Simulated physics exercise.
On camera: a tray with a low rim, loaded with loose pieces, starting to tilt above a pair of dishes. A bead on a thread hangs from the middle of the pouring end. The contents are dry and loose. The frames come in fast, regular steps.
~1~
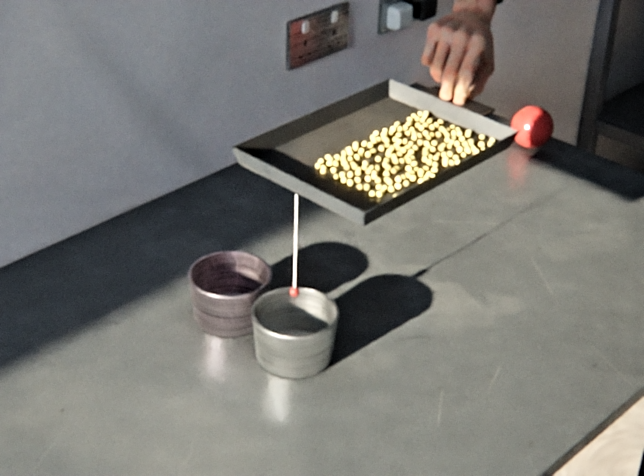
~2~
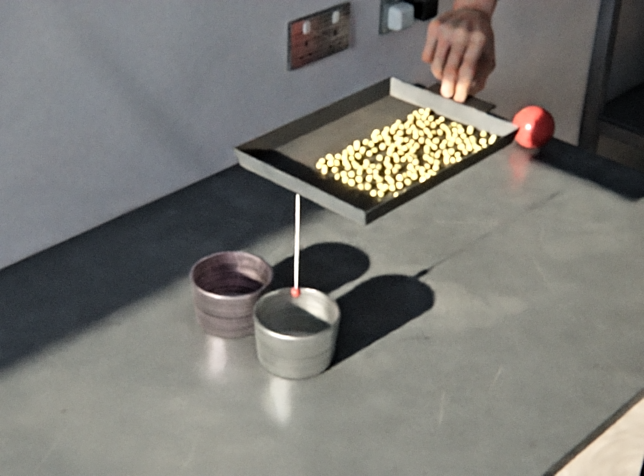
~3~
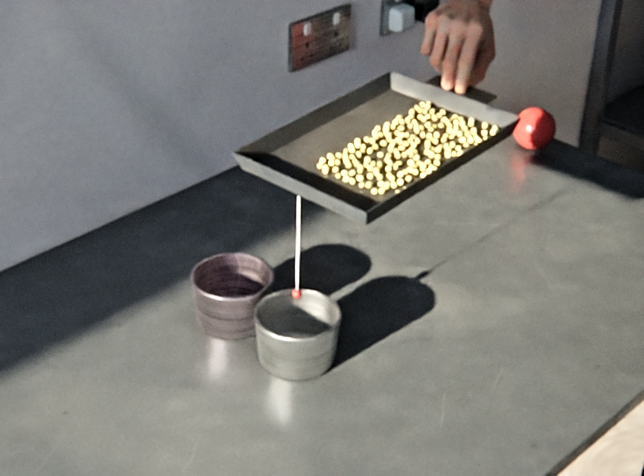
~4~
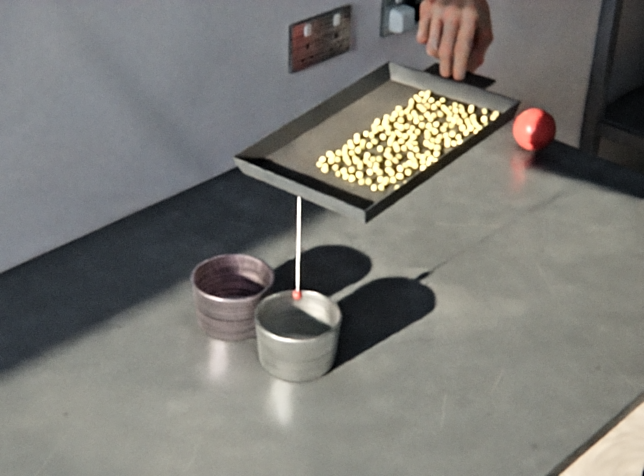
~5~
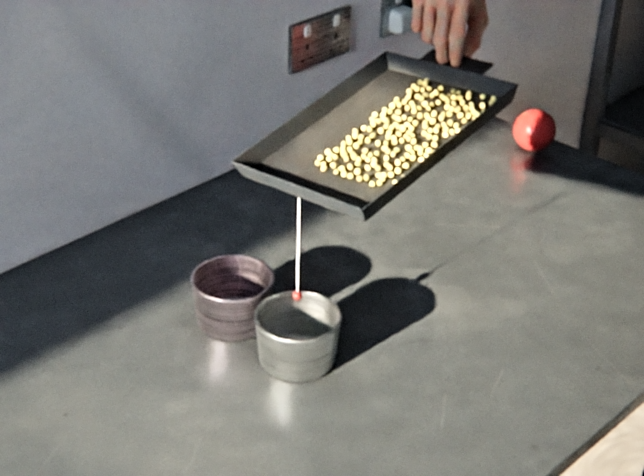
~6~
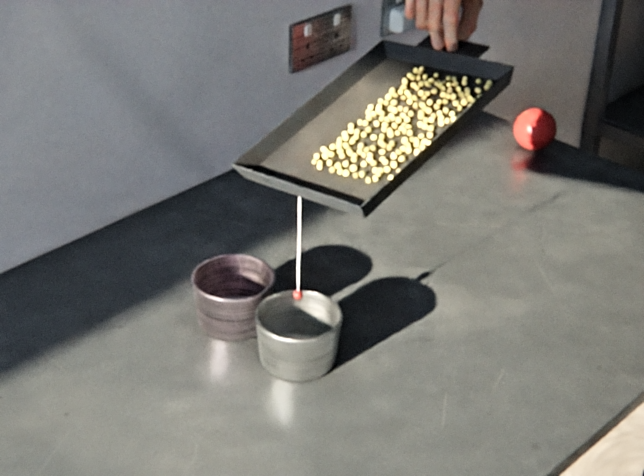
The clip opens with a hand holding a dark, low-rimmed tray of pale yellow beans level above two small dishes, a red bead hanging on a thread beneath it. The hand then steadily raises the far end, tilting the tray toward its left front corner, while the beans stay bunched together.
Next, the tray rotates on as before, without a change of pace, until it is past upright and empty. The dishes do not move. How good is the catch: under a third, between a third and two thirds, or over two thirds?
Caught overall: Over two thirds.
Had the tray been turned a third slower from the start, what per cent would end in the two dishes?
Close to 100 per cent.
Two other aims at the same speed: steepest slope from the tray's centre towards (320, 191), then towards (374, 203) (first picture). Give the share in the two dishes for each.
First some 20, then 0 per cent.
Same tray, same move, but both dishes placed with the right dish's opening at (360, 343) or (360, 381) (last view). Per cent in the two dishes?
About 0 and 0 per cent.
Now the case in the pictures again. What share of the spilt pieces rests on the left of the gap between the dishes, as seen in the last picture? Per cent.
Near 100 %.
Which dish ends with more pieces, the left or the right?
Fuller: The left one.
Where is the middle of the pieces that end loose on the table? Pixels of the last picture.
Roughly at (112, 337).
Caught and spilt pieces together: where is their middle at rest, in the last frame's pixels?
Roughly at (230, 312).
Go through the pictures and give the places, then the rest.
In the first frame, corners of the pouring end near (240, 147) and (364, 208), level; middle of the load near (404, 151), soya beans; left dish near (201, 306); right dish near (265, 347); bead on its thread near (295, 292).
In the second frame, corners of the pouring end near (241, 148) and (365, 208), level; middle of the load near (405, 149).
In the third frame, corners of the pouring end near (241, 152) and (365, 208), tipped barely, lowest at the left corner; middle of the load near (406, 144).
In the fourth frame, corners of the pouring end near (240, 156) and (364, 206), tipped a little, lowest at the left corner; middle of the load near (406, 137).
In the fifth frame, corners of the pouring end near (239, 160) and (362, 205), tipped a little, lowest at the left corner; middle of the load near (403, 128).
In the sixth frame, corners of the pouring end near (239, 163) and (360, 202), tipped clearly, lowest at the left corner; middle of the load near (399, 120); left dish near (204, 310); right dish near (269, 350).
Shortly afterwards, tray tipped steeply; the bulk on the tray; only a few in the left dish; near a quarter in the air.
Next, tray tipped right over; near a quarter on the tray; near half in the left dish; a little outside both; near a quarter in the air.
Some moments later, tray tipped past a quarter turn; all but a few in the left dish; a little outside both.
In the end, tray tipped past a quarter turn; none at all in the right dish; all but a few in the left dish; a little outside both.
